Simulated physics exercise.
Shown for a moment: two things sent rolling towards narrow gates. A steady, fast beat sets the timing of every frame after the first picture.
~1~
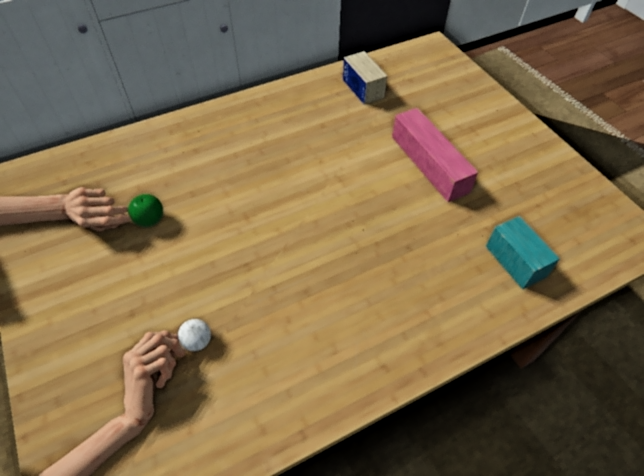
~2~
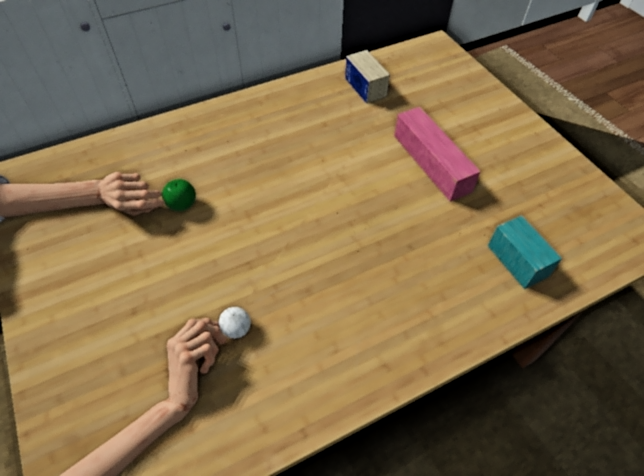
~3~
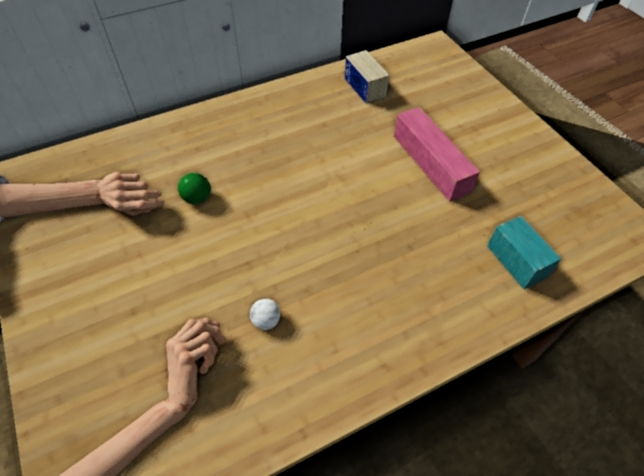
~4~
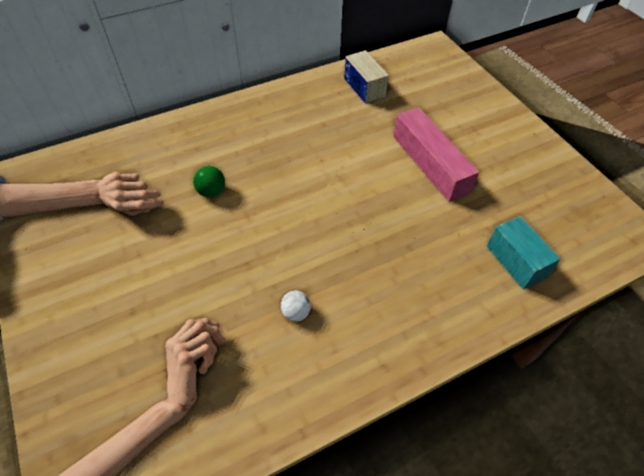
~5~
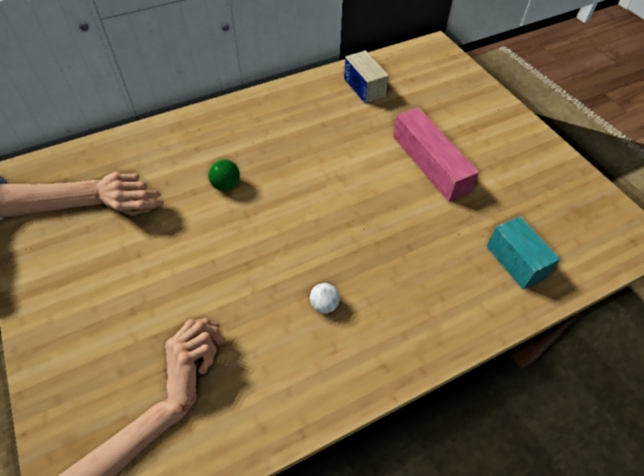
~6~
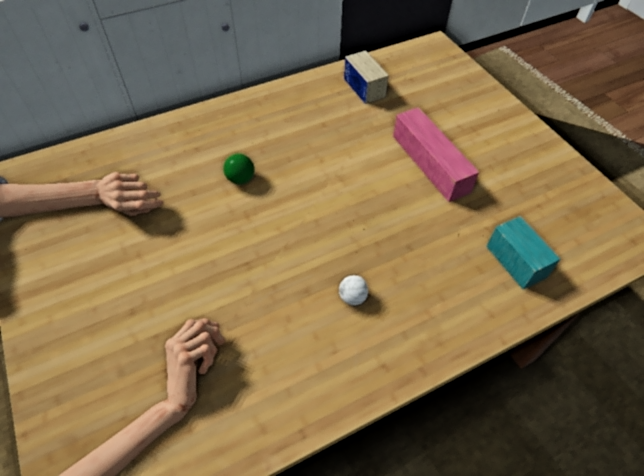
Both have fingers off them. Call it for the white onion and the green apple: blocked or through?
White onion - blocked; green apple - through.
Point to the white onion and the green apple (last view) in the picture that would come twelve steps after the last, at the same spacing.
They'll be at (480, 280) and (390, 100) respectively.
Then, 0.36 s past the last view, white onion coming back near (483, 271); green apple heading on near (358, 118).
Then, 0.92 s past the last view, white onion coming back near (491, 323); green apple heading on near (501, 59).
Then, 1.38 s past the last view, white onion coming back near (497, 375); green apple heading on near (522, 165).
Finally, the white onion hits a block; the green apple passes through its gap.
